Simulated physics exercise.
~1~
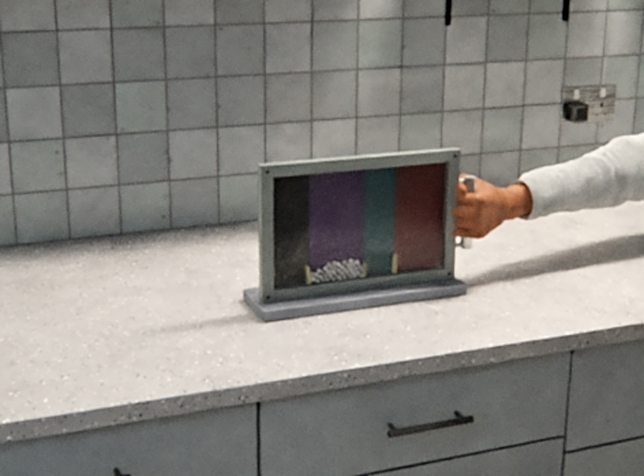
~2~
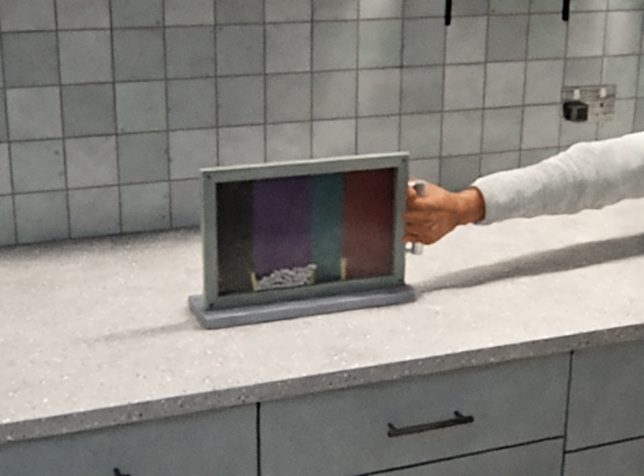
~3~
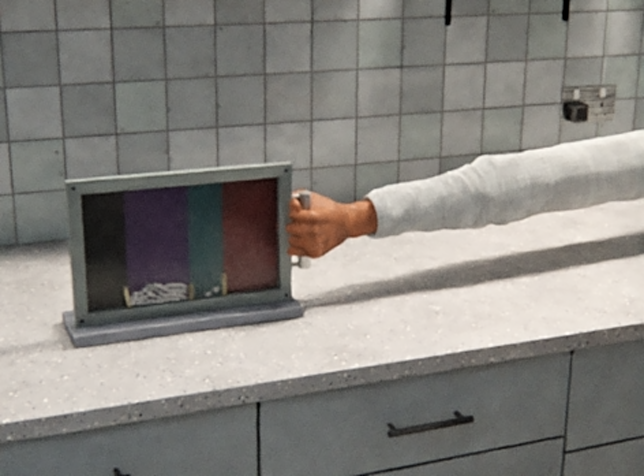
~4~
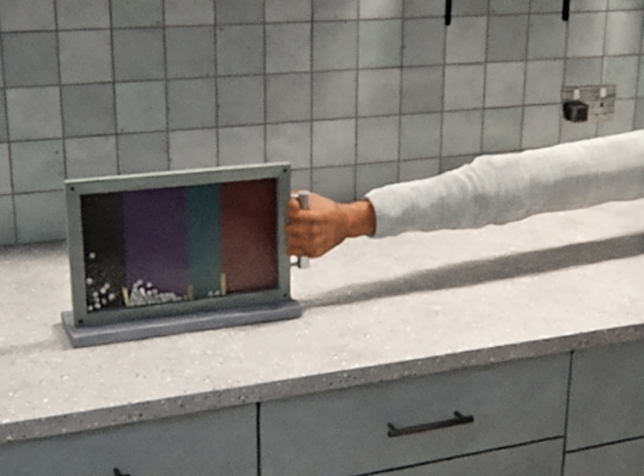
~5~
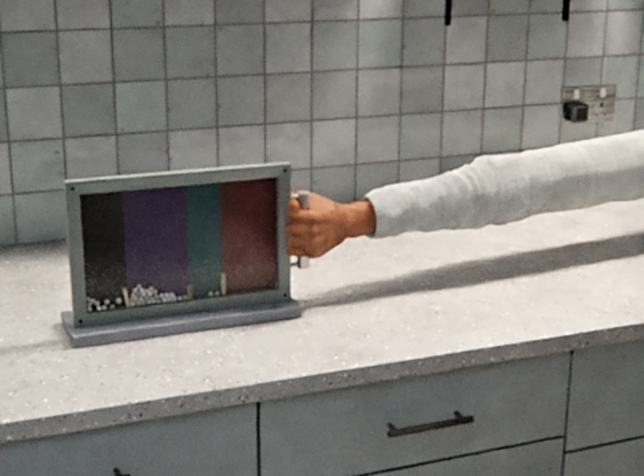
The footage shows a hand sliding an upright framed case of small whitish pills left along a counter and holding it still, as some pills spill from the purple strip into the black one, leaving most in purple, some in black and a few in turquoise.
